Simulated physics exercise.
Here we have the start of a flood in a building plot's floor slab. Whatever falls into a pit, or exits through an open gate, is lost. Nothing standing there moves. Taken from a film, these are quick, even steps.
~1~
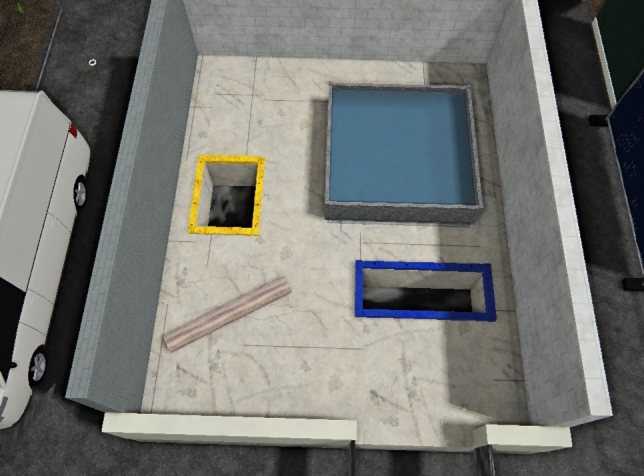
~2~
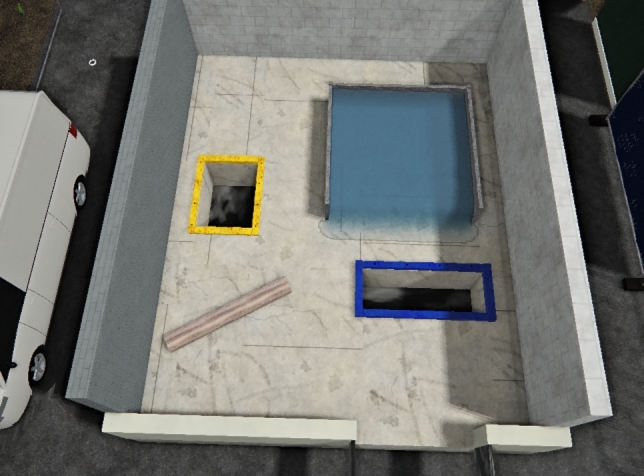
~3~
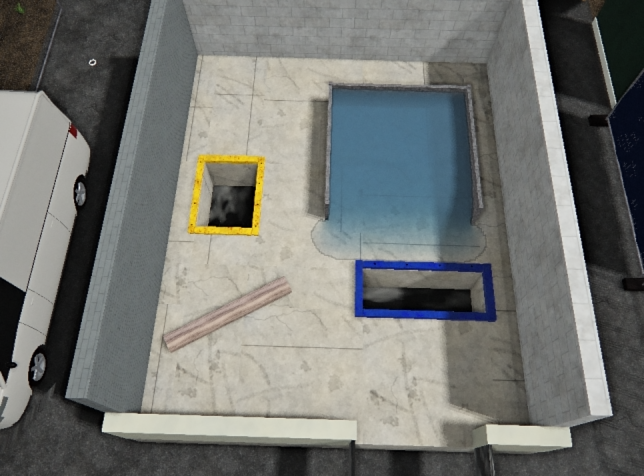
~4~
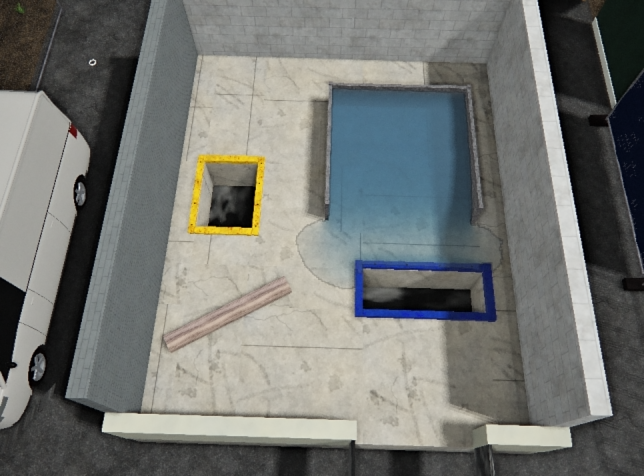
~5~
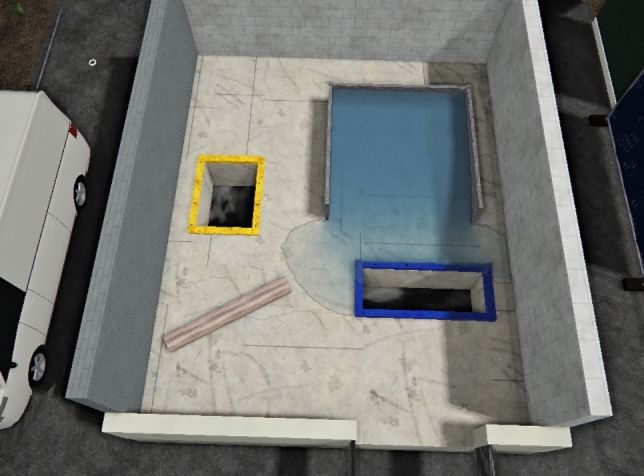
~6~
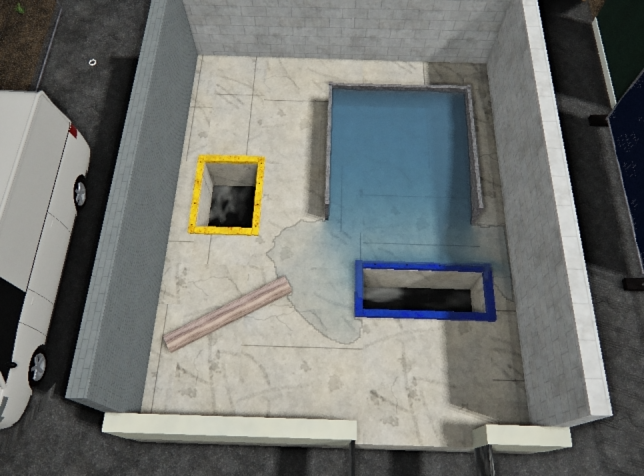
Water spills from the near side of a blue-filled, grey-walled tank at the upper right of a pale, walled floor slab, seen from high above by a still camera. A yellow-framed opening lies left, a blue-framed one below the tank, a pinkish beam lower left, and a white vehicle outside. The sheet spreads forward, reaches the blue frame, then creeps left around it to the beam's upper end.
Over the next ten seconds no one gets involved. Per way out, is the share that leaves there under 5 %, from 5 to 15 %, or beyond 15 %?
In the end: The gate sees from 5 to 15 % leave; the yellow pit sees under 5 % leave; the blue pit sees beyond 15 % leave.
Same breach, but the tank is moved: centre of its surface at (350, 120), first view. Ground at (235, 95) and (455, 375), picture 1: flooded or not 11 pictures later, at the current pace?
First spared, then spared.
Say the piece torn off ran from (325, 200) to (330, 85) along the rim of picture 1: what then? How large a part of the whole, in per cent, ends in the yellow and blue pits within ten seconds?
For yellow it's about 35 per cent, and for blue about 0 per cent.
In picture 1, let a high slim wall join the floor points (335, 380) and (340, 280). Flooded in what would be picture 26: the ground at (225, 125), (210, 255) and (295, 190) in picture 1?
Result, listed order: Spot 1 kept clear of the flood, spot 2 reached by the flood, spot 3 kept clear of the flood.
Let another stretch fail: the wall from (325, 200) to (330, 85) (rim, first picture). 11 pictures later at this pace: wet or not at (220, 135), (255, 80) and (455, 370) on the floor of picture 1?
Well, the first is hit by the spill, the next hit by the spill, the last missed by the spill.
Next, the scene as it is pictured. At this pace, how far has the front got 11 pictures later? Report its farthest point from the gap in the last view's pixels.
The flood front should get to about (178, 420).
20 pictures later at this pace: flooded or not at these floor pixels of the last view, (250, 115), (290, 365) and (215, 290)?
Taking them in the order given: Spared, then swamped, then swamped.
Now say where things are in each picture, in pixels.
The water tank at (401, 145) is whole and still, in the first frame.
The front is at (325, 230), out from the gap at (401, 214), in the second frame.
The front is at (321, 246), out from the gap at (400, 215), in the third frame.
The front is at (493, 265), out from the gap at (400, 216), in the fourth frame.
Water pours out at (400, 216) and has run to (312, 290), in the fifth frame.
Water pours out at (400, 216) and has run to (330, 331), in the sixth frame.
A moment on, water covers 25 % of the floor; the gate 0 %, the yellow pit 0 %, the blue pit 12 %.
Next, water covers 35 % of the floor; the gate 0 %, the yellow pit 0 %, the blue pit 21 %.
Then, water covers 55 % of the floor; the gate 1 %, the yellow pit 0 %, the blue pit 30 %.
Later, water covers 70 % of the floor; the gate 4 %, the yellow pit 0 %, the blue pit 32 %.
In the end, water covers 90 % of the floor; the gate 8 %, the yellow pit 1 %, the blue pit 32 %.
